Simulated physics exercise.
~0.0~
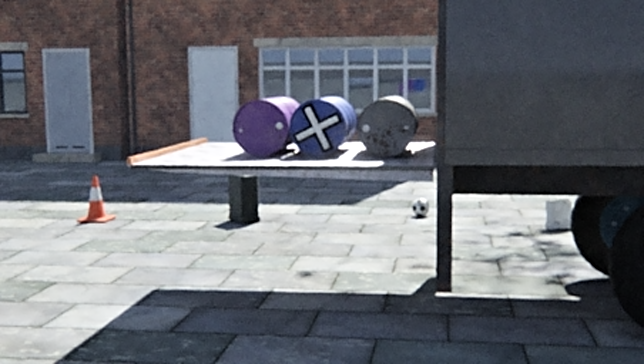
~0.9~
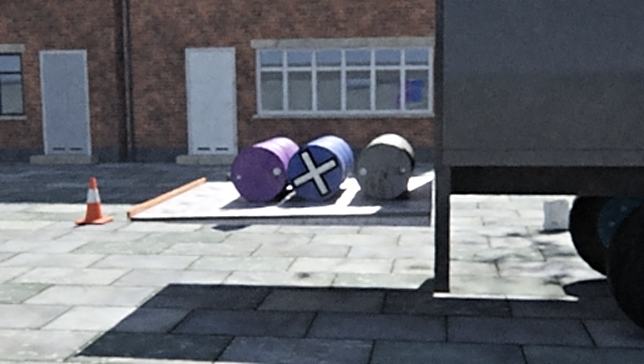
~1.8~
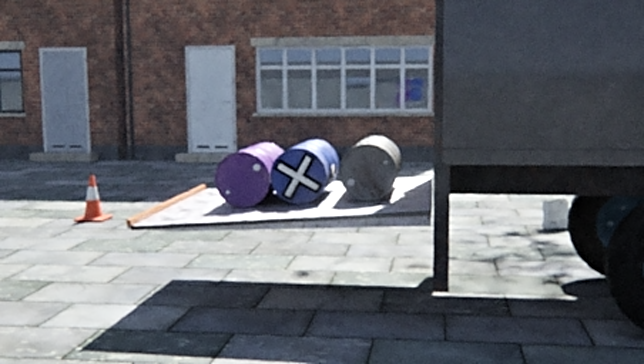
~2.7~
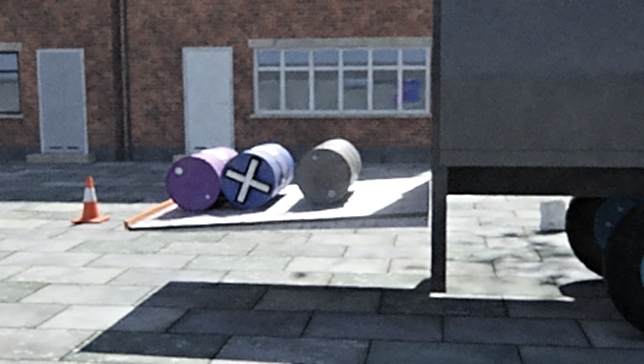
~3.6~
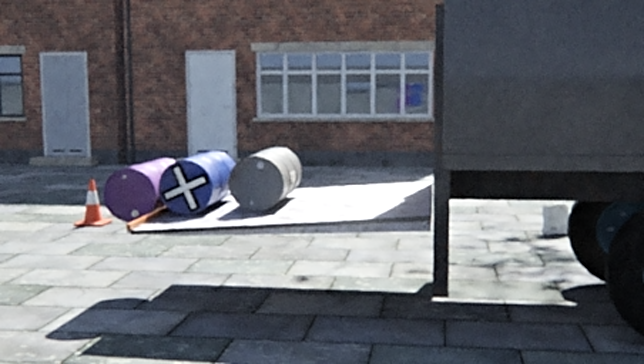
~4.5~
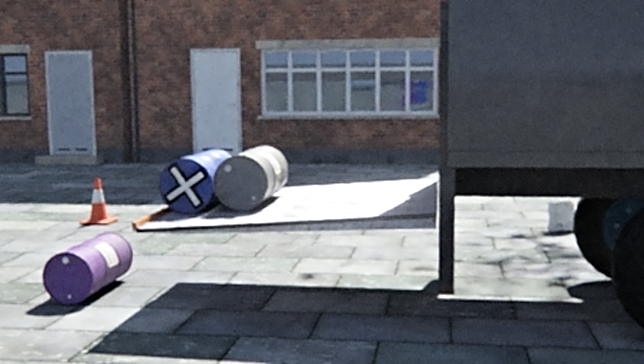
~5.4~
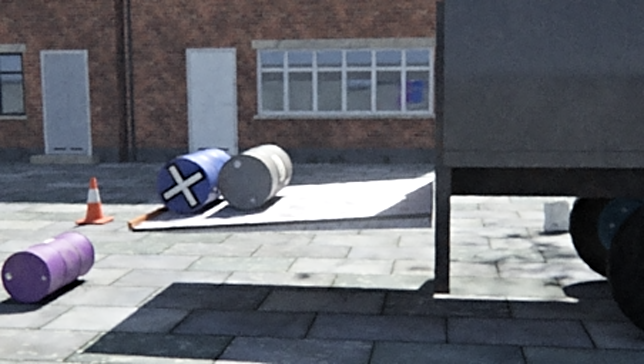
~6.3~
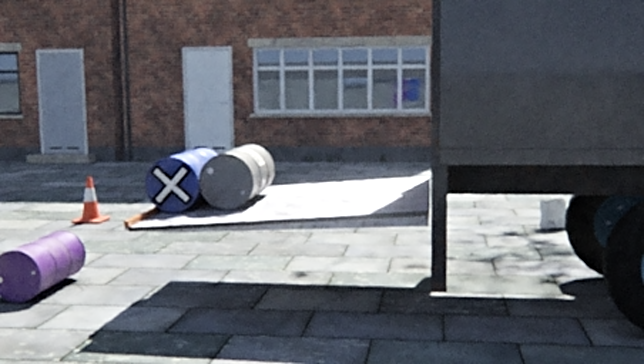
In a paved yard, three drums roll down a lowered lorry lift and only purple drops off.
